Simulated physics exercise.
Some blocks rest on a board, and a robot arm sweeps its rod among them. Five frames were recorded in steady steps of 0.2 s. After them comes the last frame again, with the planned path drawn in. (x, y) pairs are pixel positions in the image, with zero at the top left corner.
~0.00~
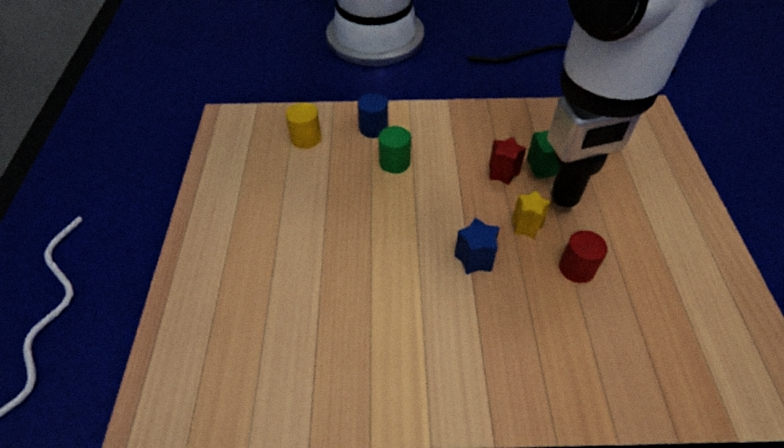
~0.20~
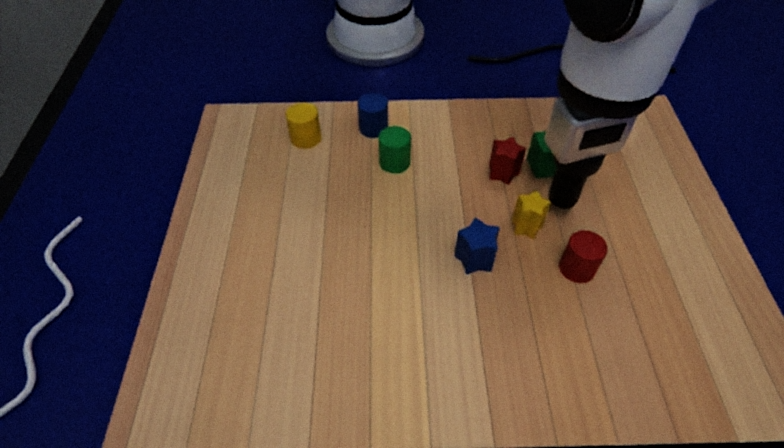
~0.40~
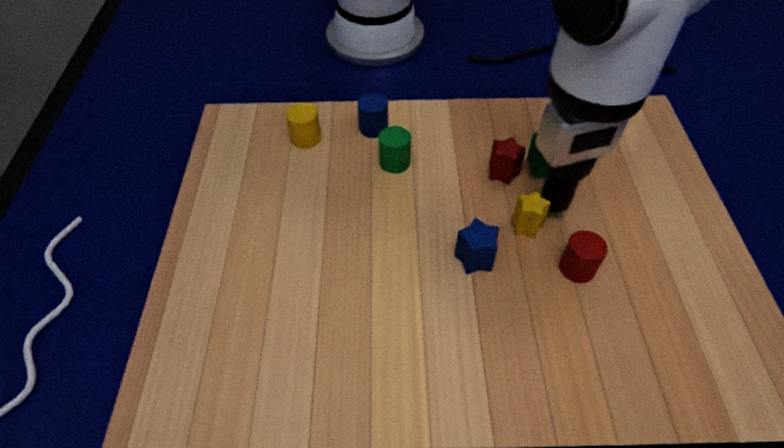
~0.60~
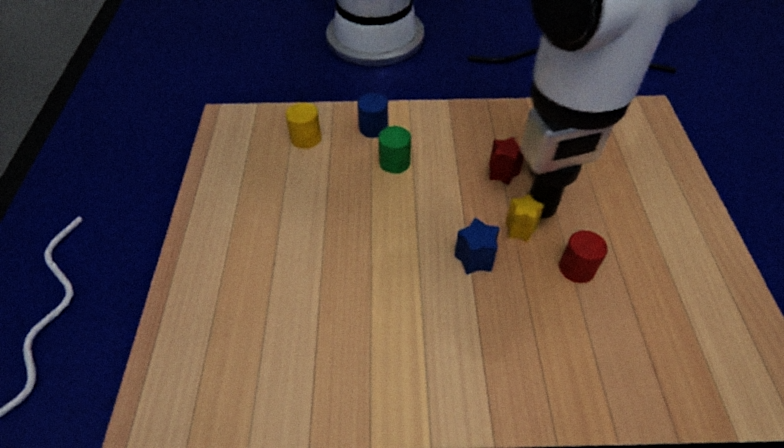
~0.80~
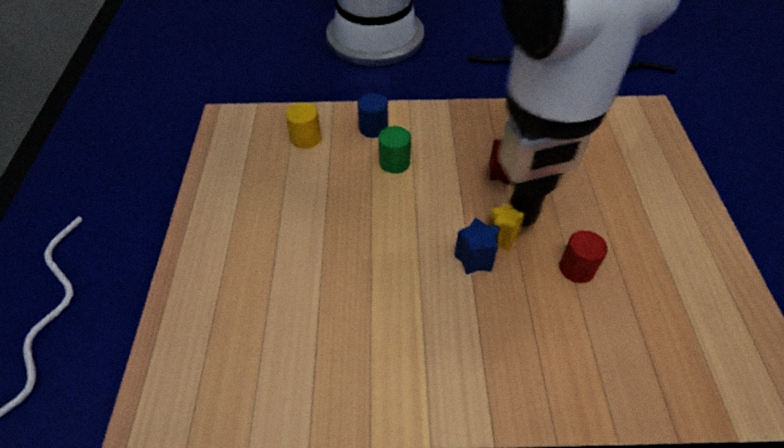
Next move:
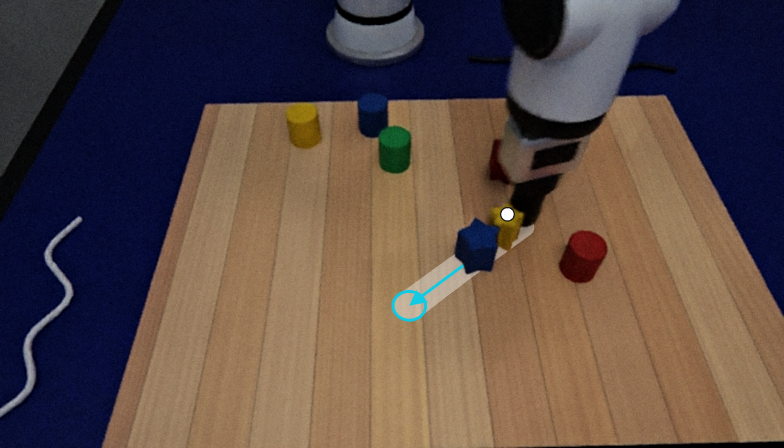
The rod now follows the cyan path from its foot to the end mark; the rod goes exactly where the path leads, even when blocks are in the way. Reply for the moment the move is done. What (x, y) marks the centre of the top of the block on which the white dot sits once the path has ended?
If I read the scene right, the answer is (383, 297).
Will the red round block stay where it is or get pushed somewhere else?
Left in place.
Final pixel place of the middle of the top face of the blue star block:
The top centre is at (359, 320).
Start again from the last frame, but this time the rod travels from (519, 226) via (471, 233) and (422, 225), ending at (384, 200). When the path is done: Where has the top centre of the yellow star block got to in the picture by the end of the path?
About (449, 230).
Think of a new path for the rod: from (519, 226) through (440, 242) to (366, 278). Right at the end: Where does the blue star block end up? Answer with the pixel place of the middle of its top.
Located at (448, 271).
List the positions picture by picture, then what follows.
The first picture shows lower end of the rod (565, 198), tops of blocks, blue star block (480, 234), yellow star block (534, 202), red round block (589, 244).
The second picture shows rod (562, 199), blocks as before.
The third picture shows rod (554, 202), blocks as before.
The fourth picture shows rod (541, 208), yellow star block (527, 205).
The fifth picture shows rod (522, 216), blue star block (480, 234), yellow star block (507, 214), red round block (589, 244).
The drawn path runs straight from (519, 226) to (409, 306); the dot is on the yellow star block.
The first path, step by step. One third of the way, rod (487, 241); blue star block (448, 258); yellow star block (467, 238).
Two thirds of the way, rod (449, 268); blue star block (405, 288); yellow star block (427, 266).
At the end, rod (410, 297); blue star block (359, 320); yellow star block (383, 297); red round block not moved.
